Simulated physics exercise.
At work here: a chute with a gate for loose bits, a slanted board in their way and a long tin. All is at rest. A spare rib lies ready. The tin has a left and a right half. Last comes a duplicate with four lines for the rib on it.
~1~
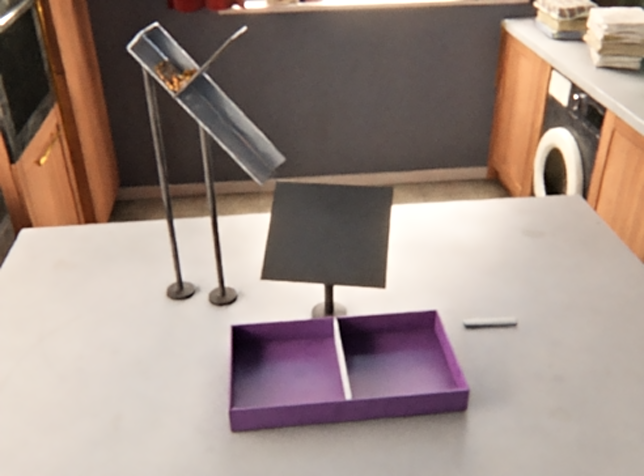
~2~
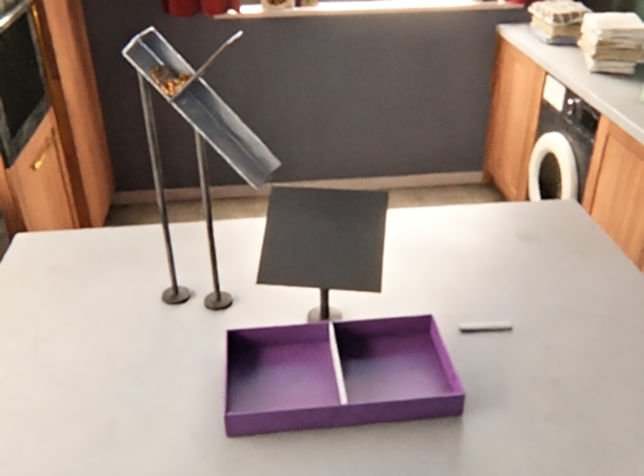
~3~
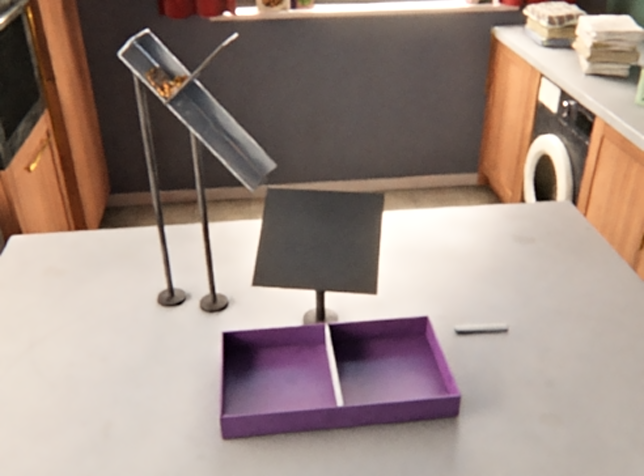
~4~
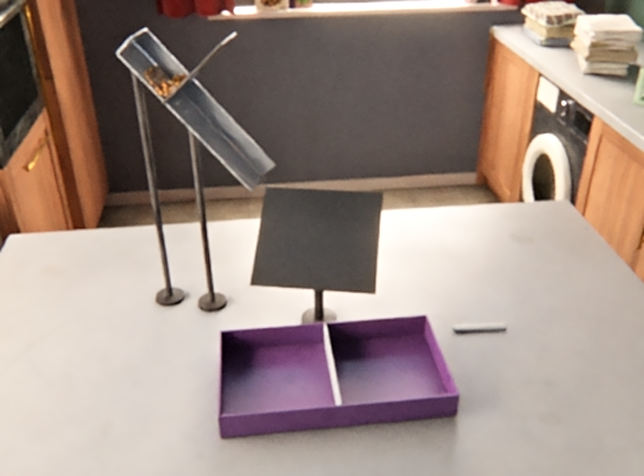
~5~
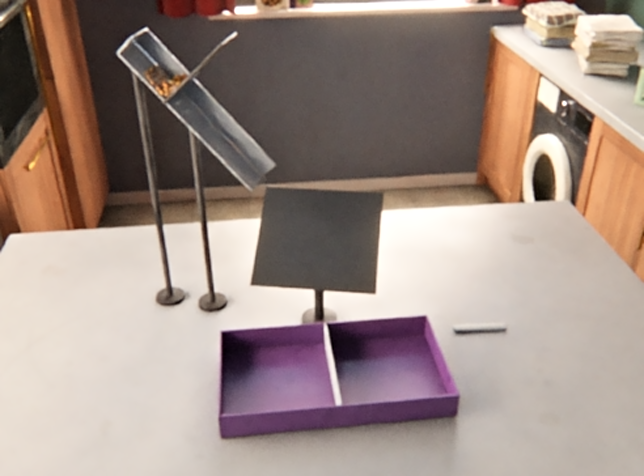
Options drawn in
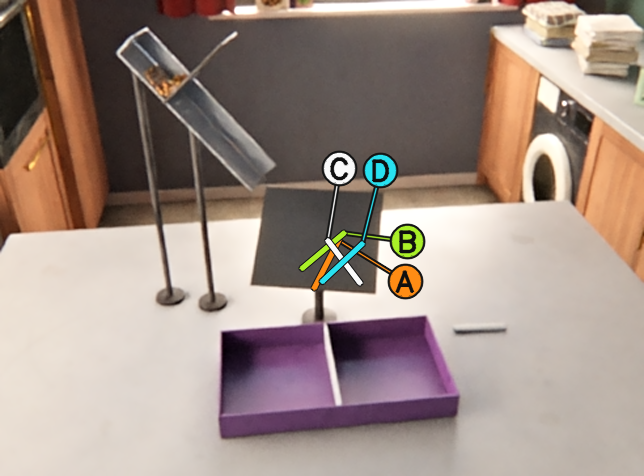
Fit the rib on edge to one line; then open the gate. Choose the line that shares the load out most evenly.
C is best.
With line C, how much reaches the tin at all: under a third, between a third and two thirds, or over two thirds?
Line C gives over two thirds.
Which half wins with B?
More lands on the left.
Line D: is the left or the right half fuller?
More lands on the left.
On the marked copy, line A from (338, 240) to (314, 287); line B from (344, 233) to (302, 268); line C from (327, 240) to (359, 282); line D from (362, 243) to (322, 281).
Choosing A, of what is caught, all but a few in the left half, a small share in the right.
Choosing B, of what is caught, all but a few in the left half, a small share in the right.
Choosing C, of what is caught, close to a third in the left half, close to two thirds in the right.
Choosing D, of what is caught, all but a few in the left half, a small share in the right.
